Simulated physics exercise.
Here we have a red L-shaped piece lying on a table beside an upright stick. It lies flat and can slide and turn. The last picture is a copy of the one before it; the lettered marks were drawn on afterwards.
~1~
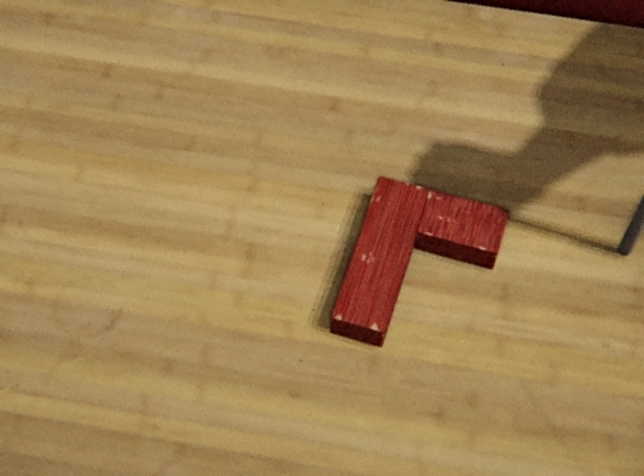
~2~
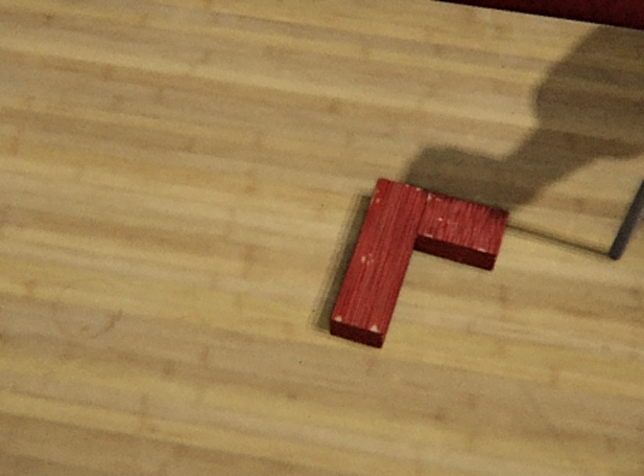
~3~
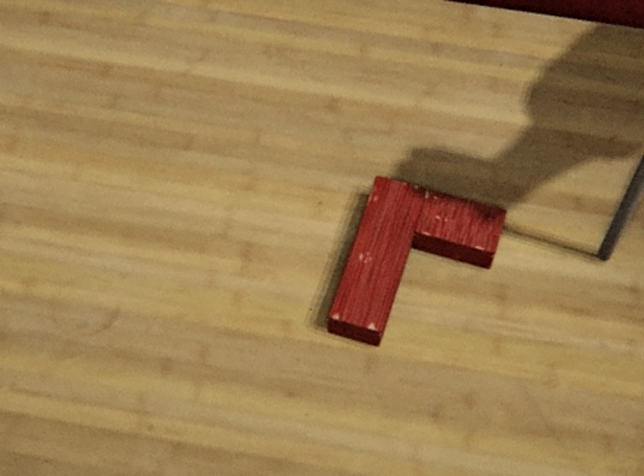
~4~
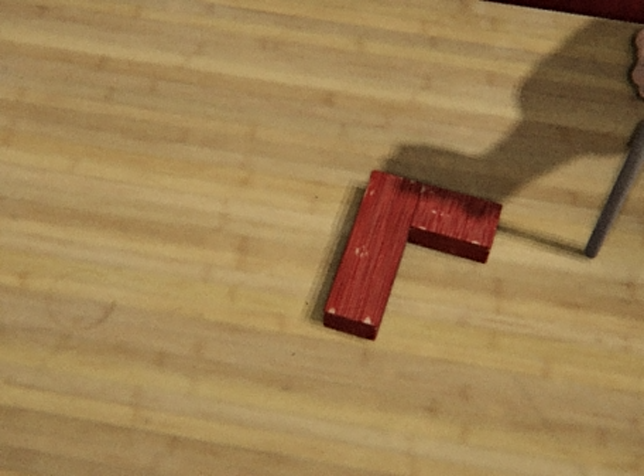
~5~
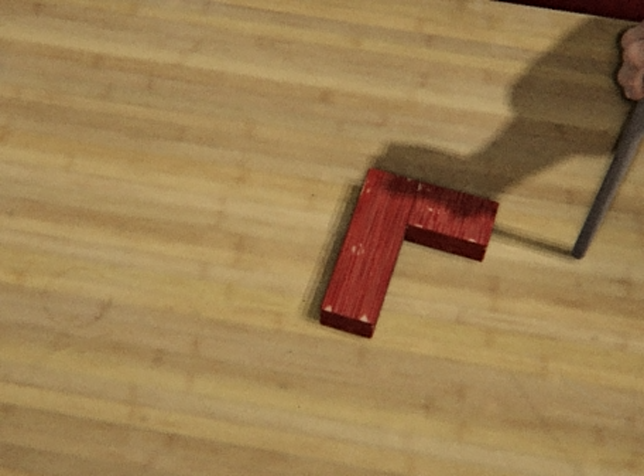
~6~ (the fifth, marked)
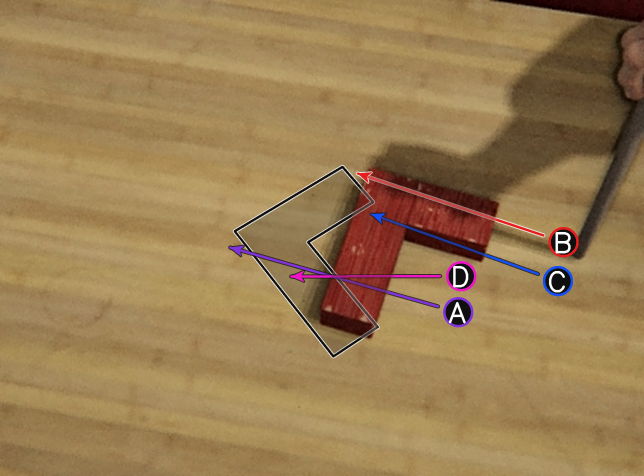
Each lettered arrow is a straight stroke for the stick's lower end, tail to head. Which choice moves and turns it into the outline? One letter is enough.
Stroke B.
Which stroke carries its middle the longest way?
Stroke C.
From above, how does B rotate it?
It turns anticlockwise.
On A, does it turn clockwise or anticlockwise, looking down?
Clockwise.
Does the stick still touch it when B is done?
Yes.
On the marked copy, A from (438, 306) to (230, 247); B from (544, 236) to (358, 173); C from (538, 274) to (371, 214); D from (440, 276) to (291, 276).
Taking B. A third of the way, foot of the stick (475, 214), piece (357, 245).
Two thirds of the way, foot of the stick (408, 191), piece (322, 258).
When it is over, foot of the stick (358, 174), piece (308, 263); it fills the outline.
As for the rest, A leaves the piece out of the outline, at (321, 193); C leaves the piece out of the outline, at (268, 251); D leaves the piece out of the outline, at (322, 212).
